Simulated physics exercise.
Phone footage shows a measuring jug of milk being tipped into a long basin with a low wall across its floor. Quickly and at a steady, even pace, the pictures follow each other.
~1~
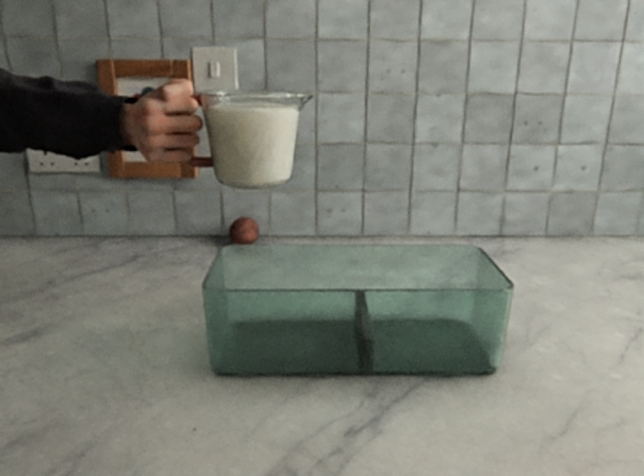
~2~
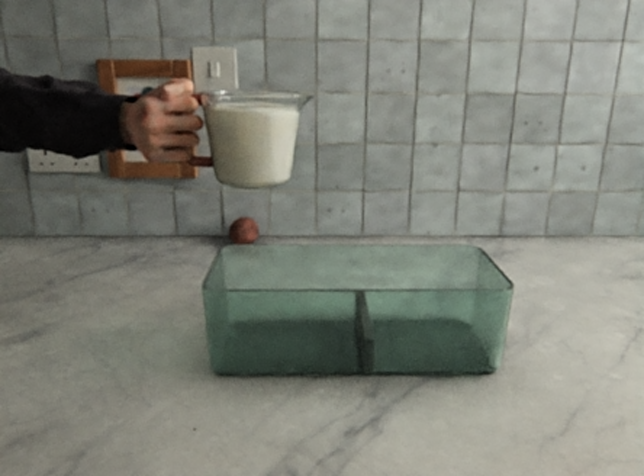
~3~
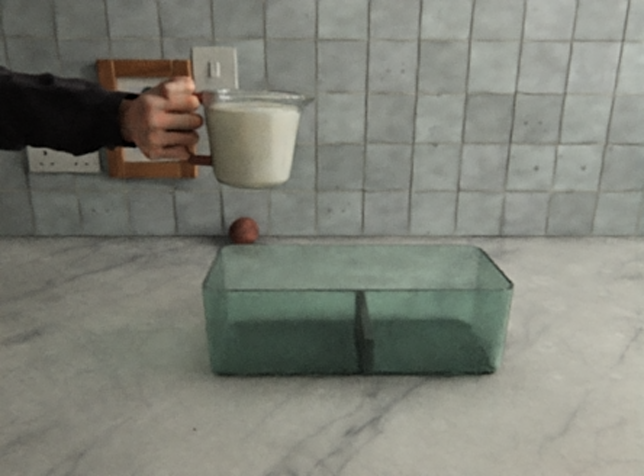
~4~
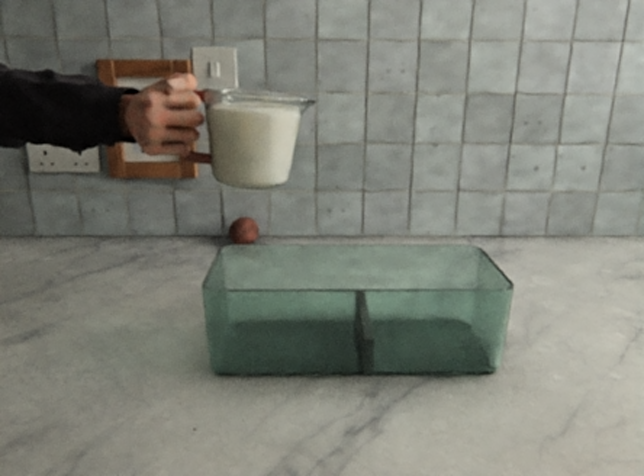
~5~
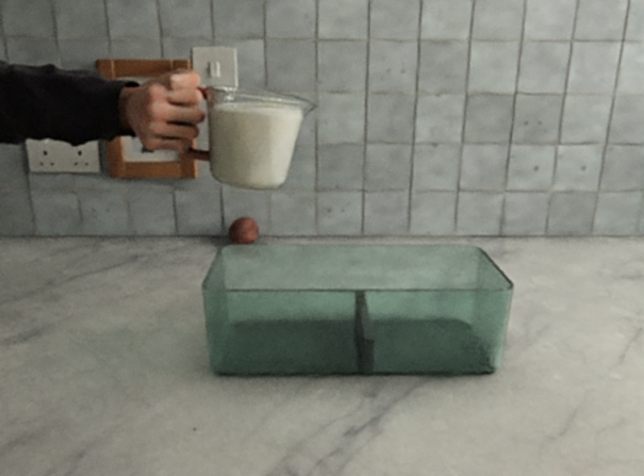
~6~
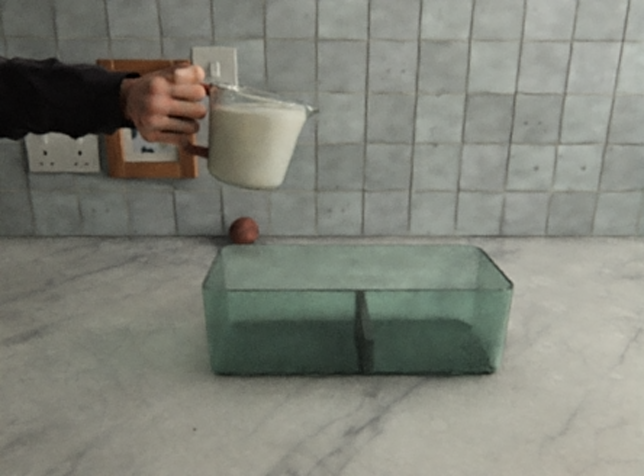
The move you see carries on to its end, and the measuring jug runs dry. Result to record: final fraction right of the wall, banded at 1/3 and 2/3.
Fraction right of wall: 1/3 to 2/3.
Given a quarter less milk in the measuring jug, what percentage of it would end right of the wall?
The share comes to some 20 parts in a hundred.
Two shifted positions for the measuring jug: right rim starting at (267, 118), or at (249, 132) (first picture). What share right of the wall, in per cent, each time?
Near 5 per cent for the first start, near 5 per cent for the second.
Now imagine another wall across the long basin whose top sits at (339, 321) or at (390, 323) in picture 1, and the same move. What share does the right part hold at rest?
The first position gives around 80 percent, the second around 10 percent.
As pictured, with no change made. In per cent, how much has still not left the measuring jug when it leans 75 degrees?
It works out to close to 65 percent.
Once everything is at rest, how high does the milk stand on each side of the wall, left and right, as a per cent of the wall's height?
About 30 left, about 20 right.
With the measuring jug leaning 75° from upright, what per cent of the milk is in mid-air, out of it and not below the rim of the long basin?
It's close to 25 per cent.
A moment on, the measuring jug is tipped on its side and 63 per cent is still to pour, 2 is left of the wall and 9 right of it.
Next, the measuring jug is tipped right over and 7 per cent is still to pour, 40 is left of the wall and 40 right of it.
Then the measuring jug is tipped right over and 0 per cent is still to pour, 57 is left of the wall and 41 right of it.
Later the measuring jug is tipped right over and 0 per cent is still to pour, 57 is left of the wall and 41 right of it.
At rest 57 per cent lies left of the wall, 41 right of it and 2 outside.
